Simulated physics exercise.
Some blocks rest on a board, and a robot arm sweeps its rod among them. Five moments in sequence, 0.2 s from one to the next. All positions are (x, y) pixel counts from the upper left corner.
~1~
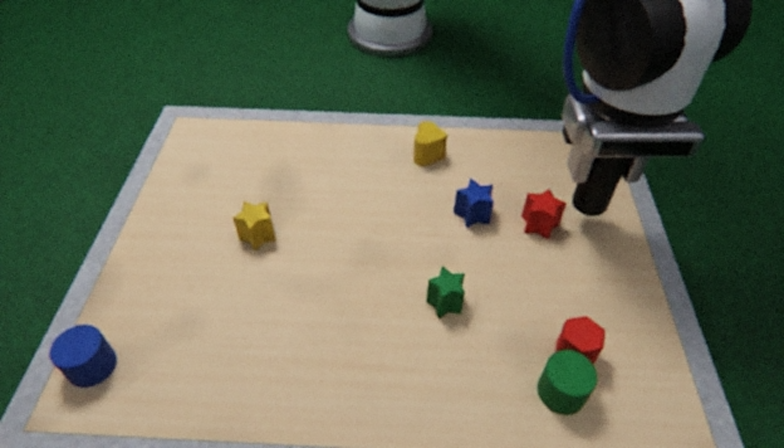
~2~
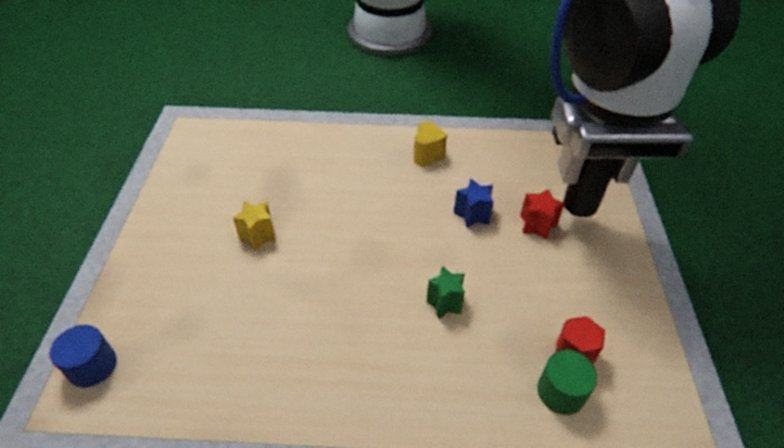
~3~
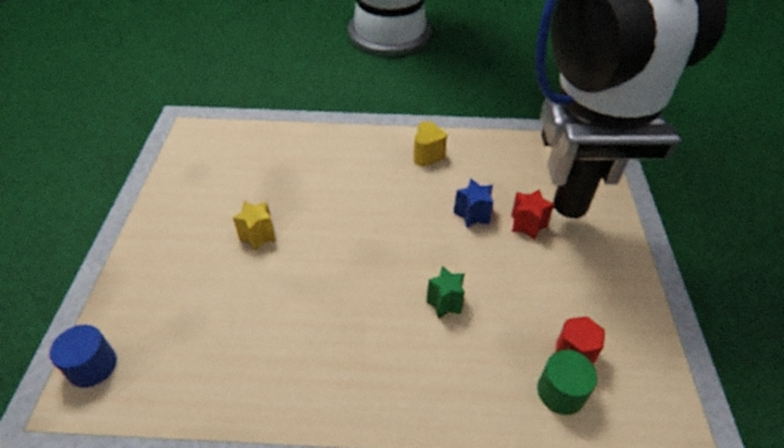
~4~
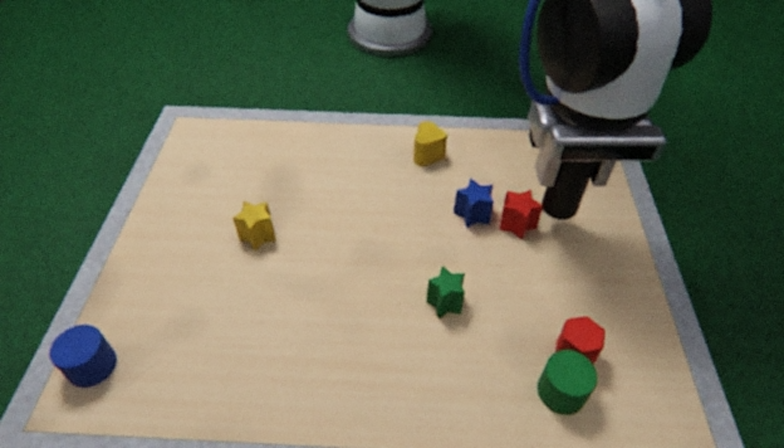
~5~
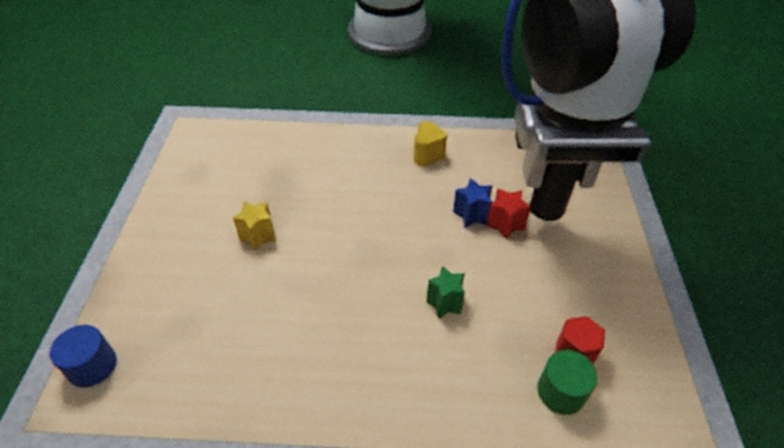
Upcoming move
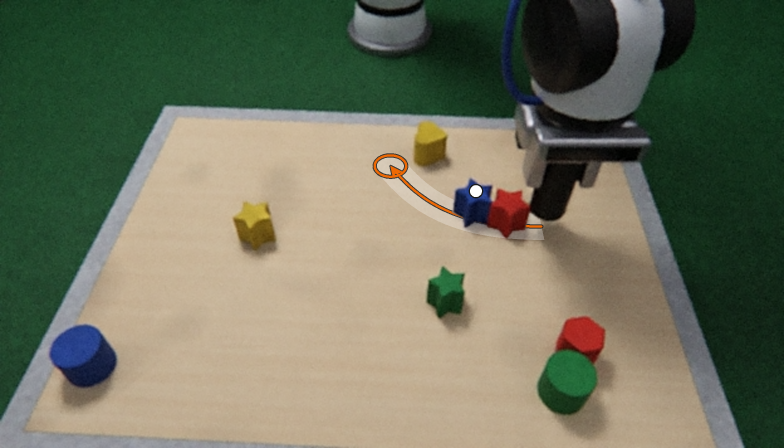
The video shows a robot arm over a board of scattered colourful blocks, its rod moving slowly left and pushing the red star-shaped block a short way toward the blue star-shaped block, while the other blocks stay still.
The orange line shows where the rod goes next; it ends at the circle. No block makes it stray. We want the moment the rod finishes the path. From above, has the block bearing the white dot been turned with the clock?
It seems so.
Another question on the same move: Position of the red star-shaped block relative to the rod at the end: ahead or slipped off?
It will get left beside or behind the rod.
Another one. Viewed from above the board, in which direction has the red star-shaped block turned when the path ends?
Looking down on the board, it turns counter-clockwise.
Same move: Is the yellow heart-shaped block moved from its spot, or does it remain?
The yellow heart-shaped block will stay where it stands.
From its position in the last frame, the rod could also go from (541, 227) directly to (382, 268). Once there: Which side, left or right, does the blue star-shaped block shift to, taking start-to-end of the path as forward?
Moves right.
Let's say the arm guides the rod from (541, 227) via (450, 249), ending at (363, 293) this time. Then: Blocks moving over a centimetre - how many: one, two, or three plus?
Two of them.
The drawn path runs from (541, 227) via (479, 221) and (425, 199), ending at (390, 166); the dot is on the blue star-shaped block.
On the path given first. One third of the way, rod (482, 204); blue star-shaped block (438, 180), turned 65° clockwise; red star-shaped block (452, 201).
Two thirds of the way, rod (427, 182); blue star-shaped block (403, 163), turned 100° clockwise; red star-shaped block (416, 198), turned 50° anticlockwise.
At the end, rod (391, 149); yellow heart-shaped block not moved; blue star-shaped block (365, 134), turned 90° clockwise; red star-shaped block (416, 198), turned 50° anticlockwise.
